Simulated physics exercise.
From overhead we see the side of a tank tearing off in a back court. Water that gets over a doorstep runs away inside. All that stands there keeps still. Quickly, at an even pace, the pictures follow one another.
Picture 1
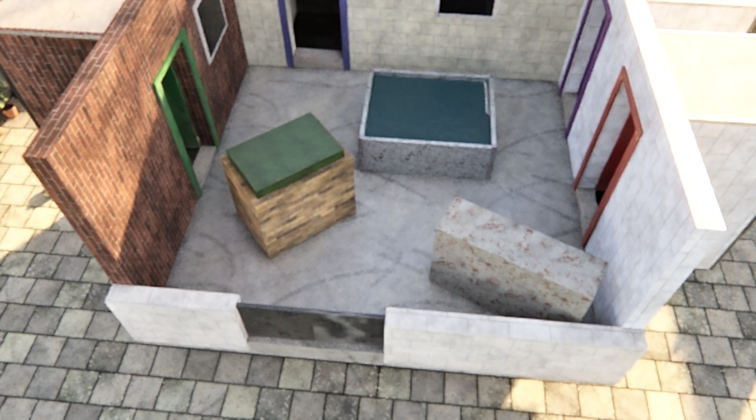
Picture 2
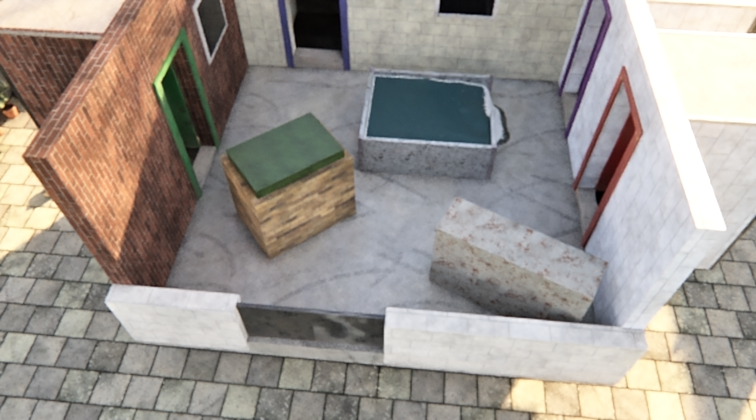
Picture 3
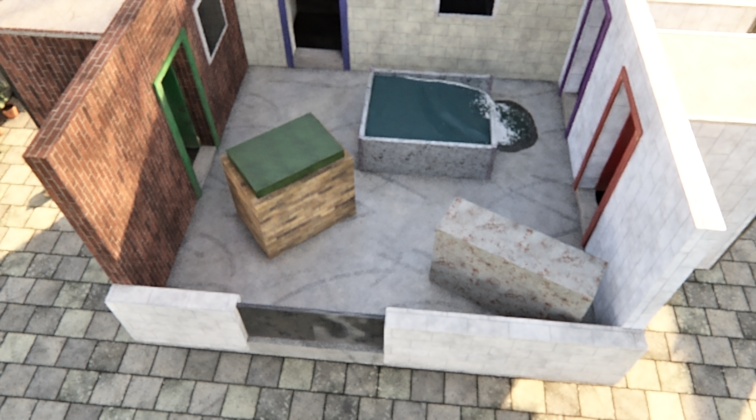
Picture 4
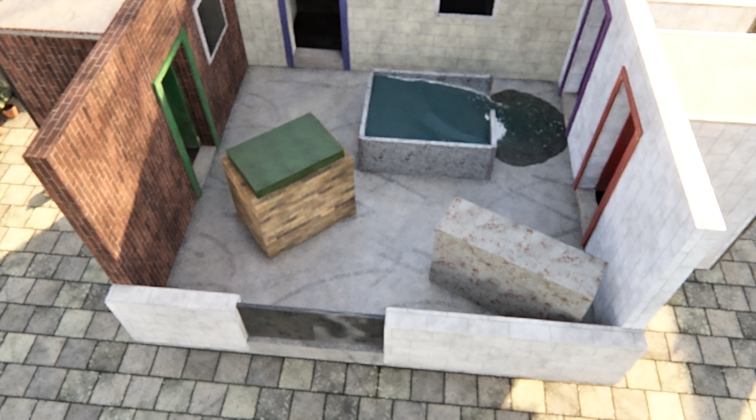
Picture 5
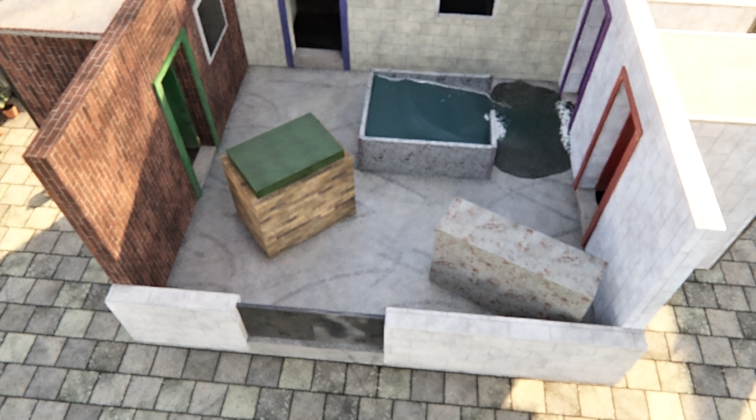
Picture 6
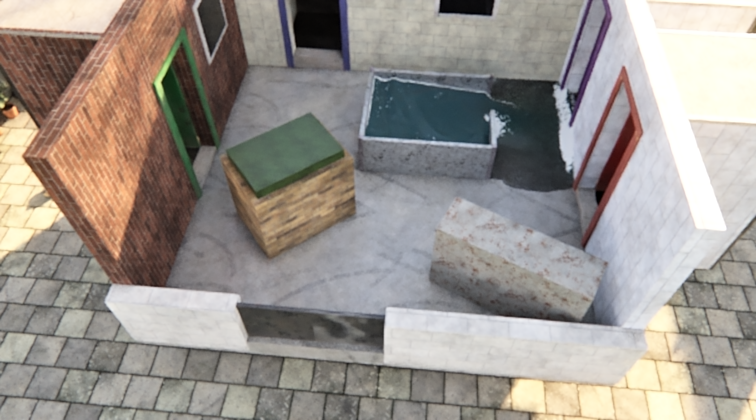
In a walled courtyard with a wooden crate and a stone block, water burst from the right side of an open tank, spread across the floor and splashed against the right wall.
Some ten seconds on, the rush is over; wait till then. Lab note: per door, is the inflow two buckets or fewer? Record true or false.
Purple door false; blue door true; red door true; green door true.
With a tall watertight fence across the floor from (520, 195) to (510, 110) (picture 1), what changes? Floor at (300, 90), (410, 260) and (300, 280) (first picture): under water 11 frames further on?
Results in order: Bone-dry / swamped / bone-dry.
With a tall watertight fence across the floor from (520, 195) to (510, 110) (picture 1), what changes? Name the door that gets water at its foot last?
The green-painted one comes last.
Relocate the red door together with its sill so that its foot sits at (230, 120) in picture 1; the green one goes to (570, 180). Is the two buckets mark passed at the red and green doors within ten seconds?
My reading: The red door stays within the limit, the green door exceeds the limit.
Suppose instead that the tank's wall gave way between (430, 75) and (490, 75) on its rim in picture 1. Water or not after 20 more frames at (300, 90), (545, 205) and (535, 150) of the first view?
In the order you gave them, I get drenched, drenched, drenched.
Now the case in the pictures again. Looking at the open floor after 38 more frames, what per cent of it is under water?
About 65 per cent.
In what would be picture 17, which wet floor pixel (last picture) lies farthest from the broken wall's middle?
I'd say around (590, 352).
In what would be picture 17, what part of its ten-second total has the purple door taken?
Result: 55 % of the ten-second total.
A moment on, water covers 15 % of the floor; the purple door over two buckets in, the blue door not reached, the red door wet at the sill, nothing in, the green door not reached.
Next, water covers 25 % of the floor; the purple door far over two buckets in, the blue door not reached, the red door wet at the sill, nothing in, the green door not reached.
Then, water covers 40 % of the floor; the purple door far over two buckets in, the blue door wet at the sill, nothing in, the red door wet at the sill, nothing in, the green door not reached.
Later, water covers 65 % of the floor; the purple door far over two buckets in, the blue door wet at the sill, nothing in, the red door wet at the sill, nothing in, the green door wet at the sill, nothing in.
In the end, water covers 90 % of the floor; the purple door far over two buckets in, the blue door wet at the sill, nothing in, the red door wet at the sill, nothing in, the green door wet at the sill, nothing in.
